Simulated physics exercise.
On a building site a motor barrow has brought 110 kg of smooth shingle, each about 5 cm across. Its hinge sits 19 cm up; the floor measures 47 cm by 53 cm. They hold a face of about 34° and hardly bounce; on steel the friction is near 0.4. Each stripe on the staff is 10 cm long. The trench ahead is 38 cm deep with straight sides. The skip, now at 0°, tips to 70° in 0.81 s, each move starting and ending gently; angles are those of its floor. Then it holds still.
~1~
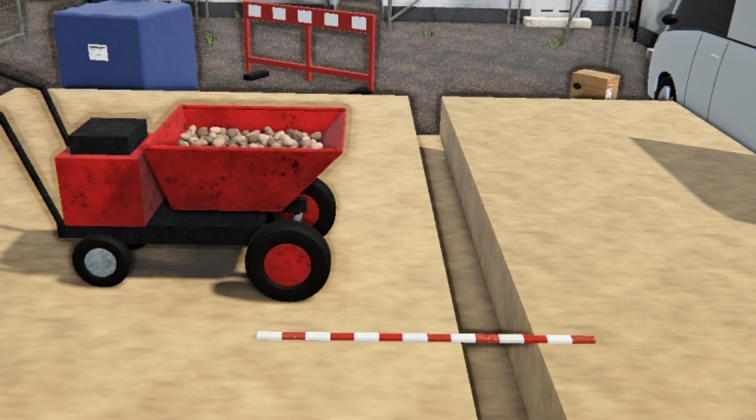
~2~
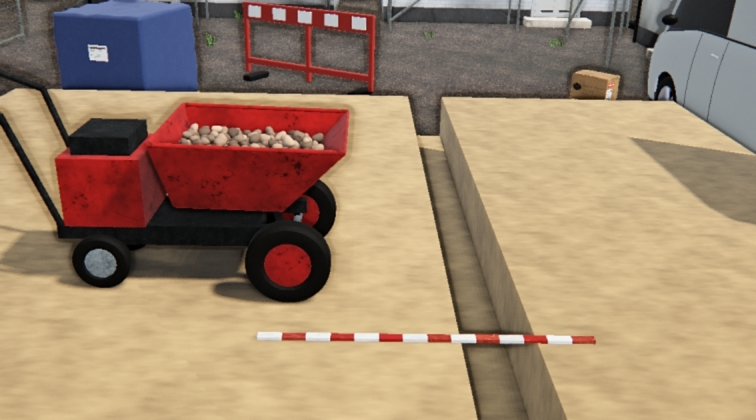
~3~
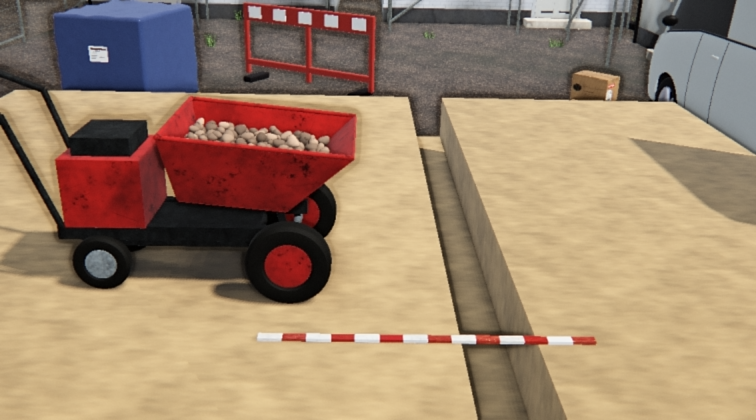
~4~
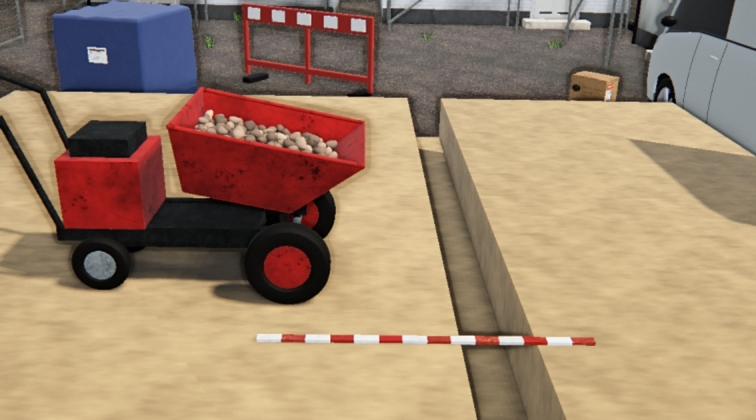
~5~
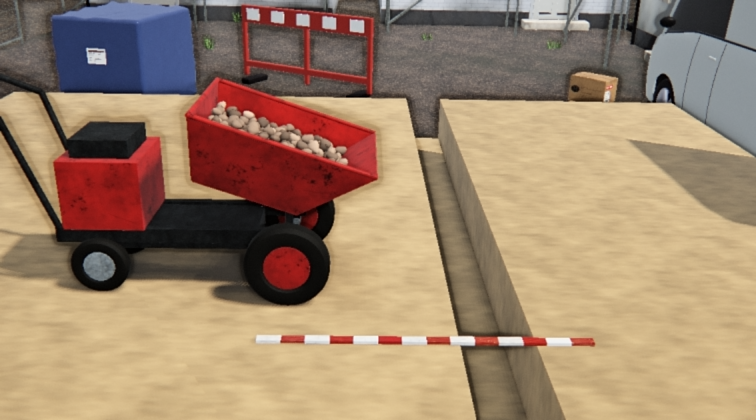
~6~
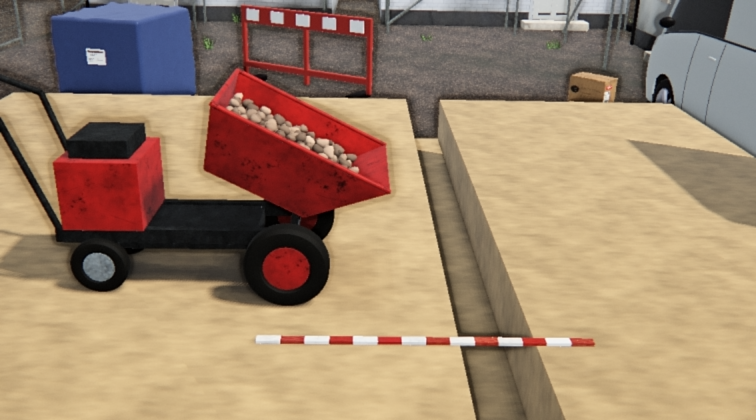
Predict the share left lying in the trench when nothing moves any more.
Close to 88 in a hundred.
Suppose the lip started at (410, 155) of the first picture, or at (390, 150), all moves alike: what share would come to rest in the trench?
First some 45, then 80 per cent.
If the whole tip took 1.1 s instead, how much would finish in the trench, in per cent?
It would be near 90 per cent.
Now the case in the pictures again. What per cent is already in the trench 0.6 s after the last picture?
Some 25 per cent.
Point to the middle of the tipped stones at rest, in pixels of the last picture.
Near (470, 328).
Then, 0.3 s after the last picture the floor is at 59°, 100 % in the skip; the foremost stones are at (398, 217).
Then, 0.6 s after the last picture the floor is at 70°, 64 % in the skip, 12 % short of the trench, 24 % in the trench; the foremost stones are at (491, 306).
Then, 0.9 s after the last picture the floor is at 70°, 14 % in the skip, 13 % short of the trench, 72 % in the trench; the foremost stones are at (511, 328).
Then, 2.9 s after the last picture the floor is at 70°, 0 % in the skip, 12 % short of the trench, 88 % in the trench; the foremost stones are at (509, 323).
